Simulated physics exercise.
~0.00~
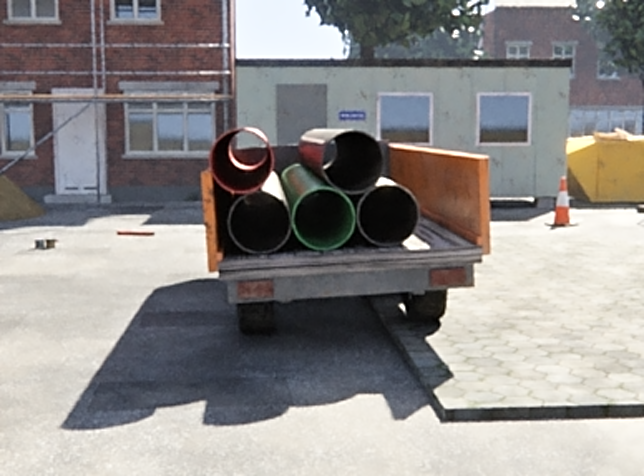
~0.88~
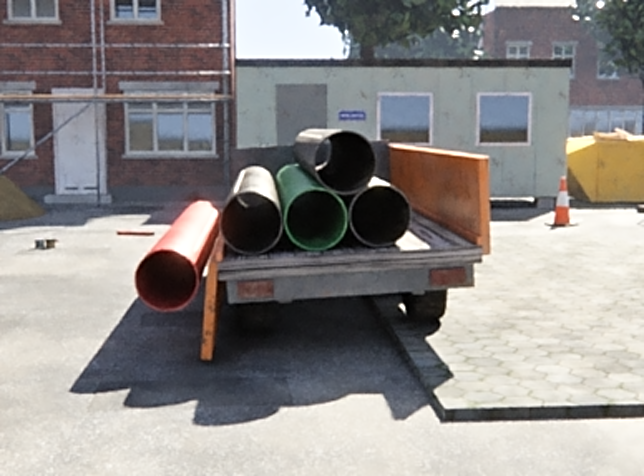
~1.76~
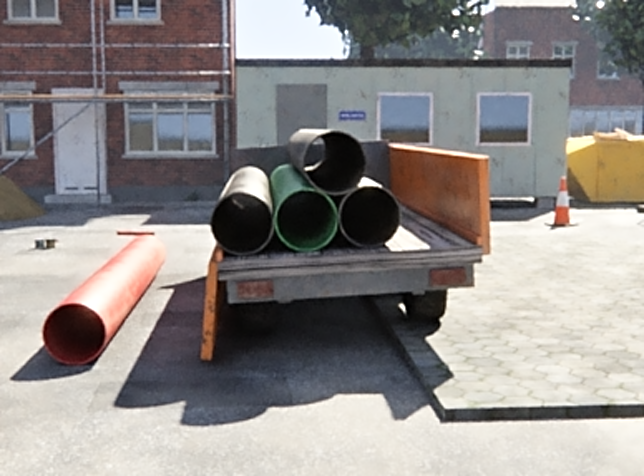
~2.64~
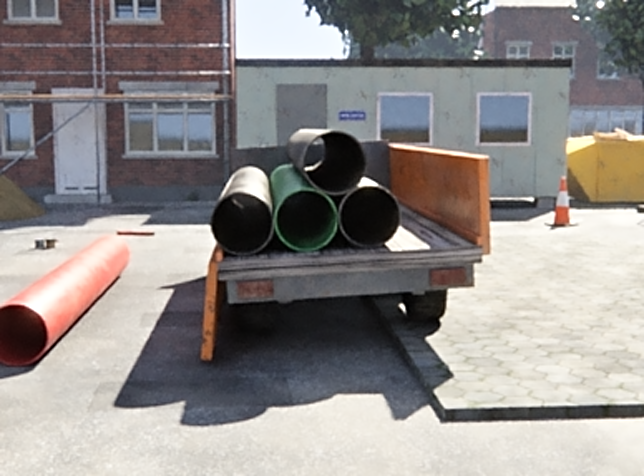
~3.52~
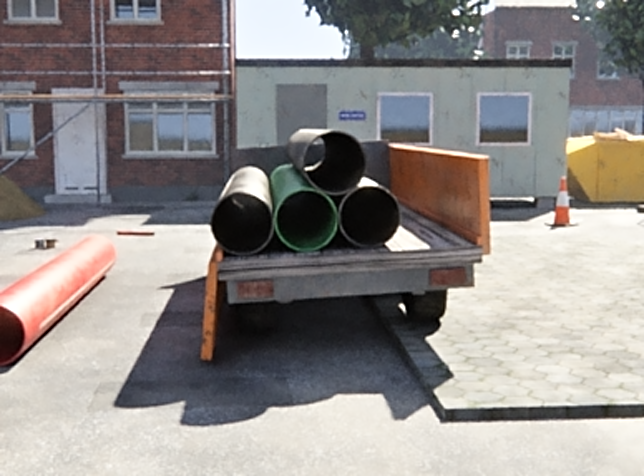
The red pipe rolled off the left side of a parked trailer as that side's board dropped down, then landed and rolled away to the left across the ground, while the green pipe and three dark ones shifted slightly left and stayed stacked on the deck.
